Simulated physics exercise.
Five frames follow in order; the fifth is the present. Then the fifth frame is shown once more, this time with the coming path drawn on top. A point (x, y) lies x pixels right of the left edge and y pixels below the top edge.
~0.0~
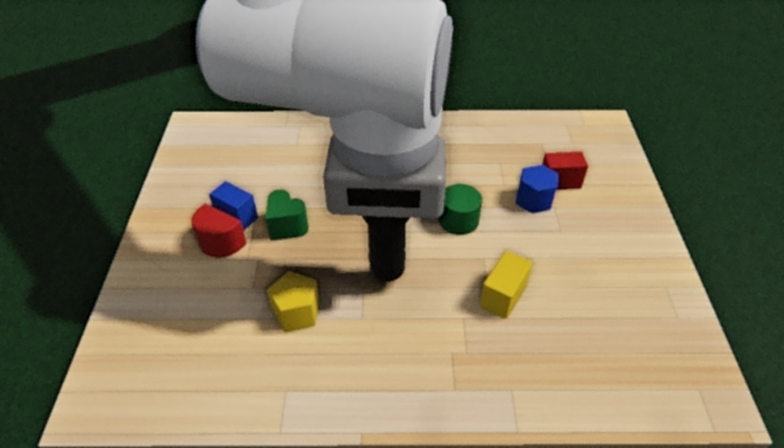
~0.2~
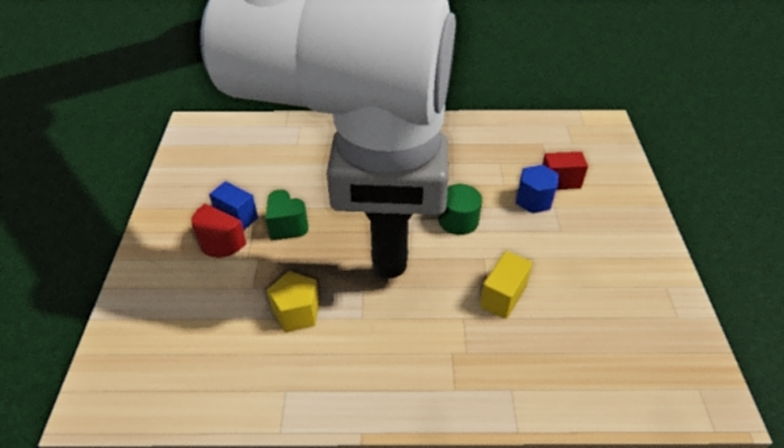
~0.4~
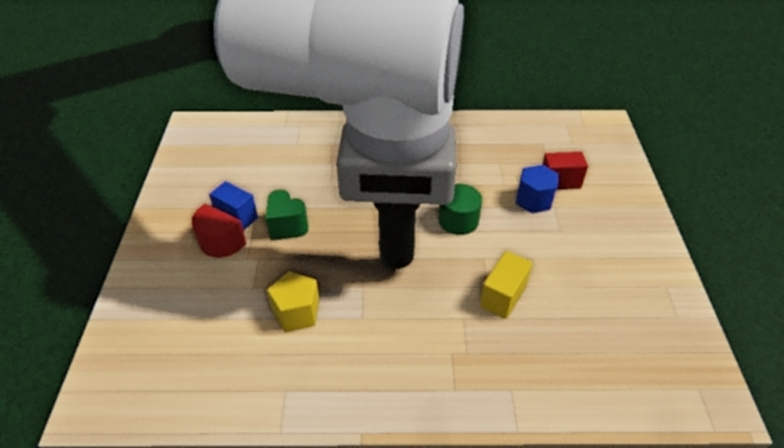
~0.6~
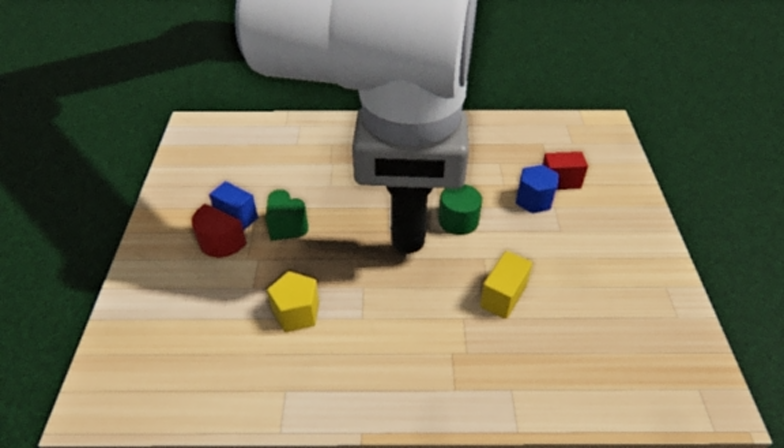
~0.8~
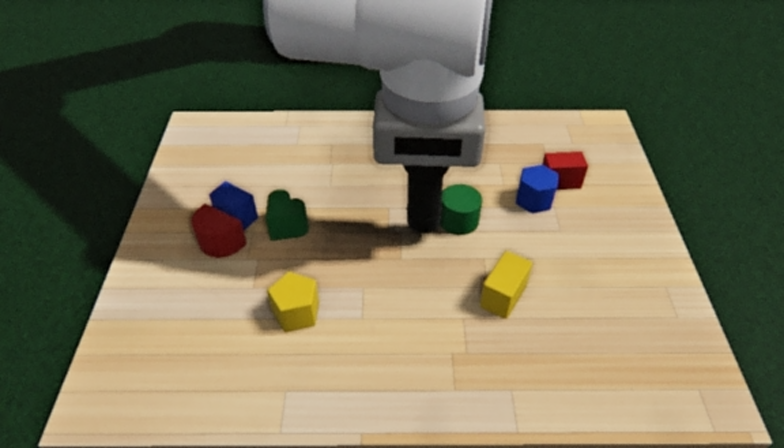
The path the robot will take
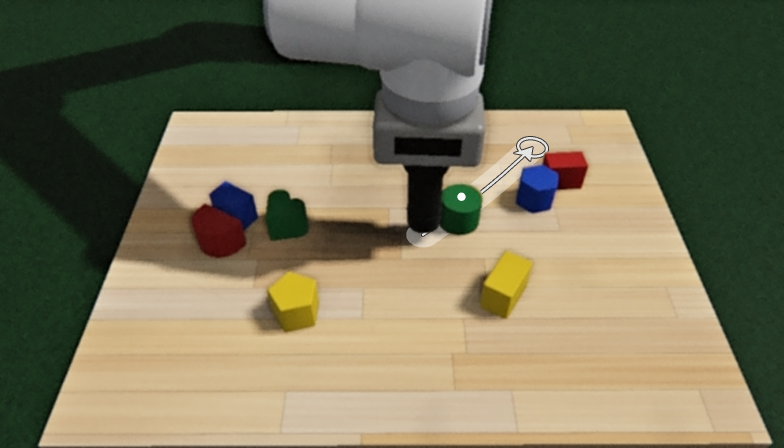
A grey and white robot arm with a black rod moves slowly away and slightly right across a wooden board, nearing the green cylinder, while the scattered red, blue, green and yellow blocks stay still.
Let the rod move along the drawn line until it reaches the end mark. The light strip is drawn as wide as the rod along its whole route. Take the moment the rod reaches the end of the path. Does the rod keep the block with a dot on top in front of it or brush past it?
It slips out to the side or back.
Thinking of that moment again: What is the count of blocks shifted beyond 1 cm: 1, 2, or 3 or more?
Expect two.
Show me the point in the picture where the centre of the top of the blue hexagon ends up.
It will end up at (569, 181).
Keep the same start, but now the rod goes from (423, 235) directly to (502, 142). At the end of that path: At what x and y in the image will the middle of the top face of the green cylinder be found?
I expect it at (496, 180).
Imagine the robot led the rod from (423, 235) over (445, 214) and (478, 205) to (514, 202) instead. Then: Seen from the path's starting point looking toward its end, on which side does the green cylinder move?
Its shift is rightward.
Path on the board, from (423, 235) by way of (484, 190) to (533, 147); the dot is on the green cylinder.
The first path, step by step. One third of the way, rod (468, 191); green cylinder (507, 180); blue hexagon (546, 177); red oblong block (569, 158).
Two thirds of the way, rod (505, 162); green cylinder (527, 176); blue hexagon (569, 181), turned 40° anticlockwise; red oblong block (569, 157).
At the end, rod (535, 135); green cylinder (527, 176); blue hexagon (569, 181), turned 40° anticlockwise; red oblong block (569, 157).
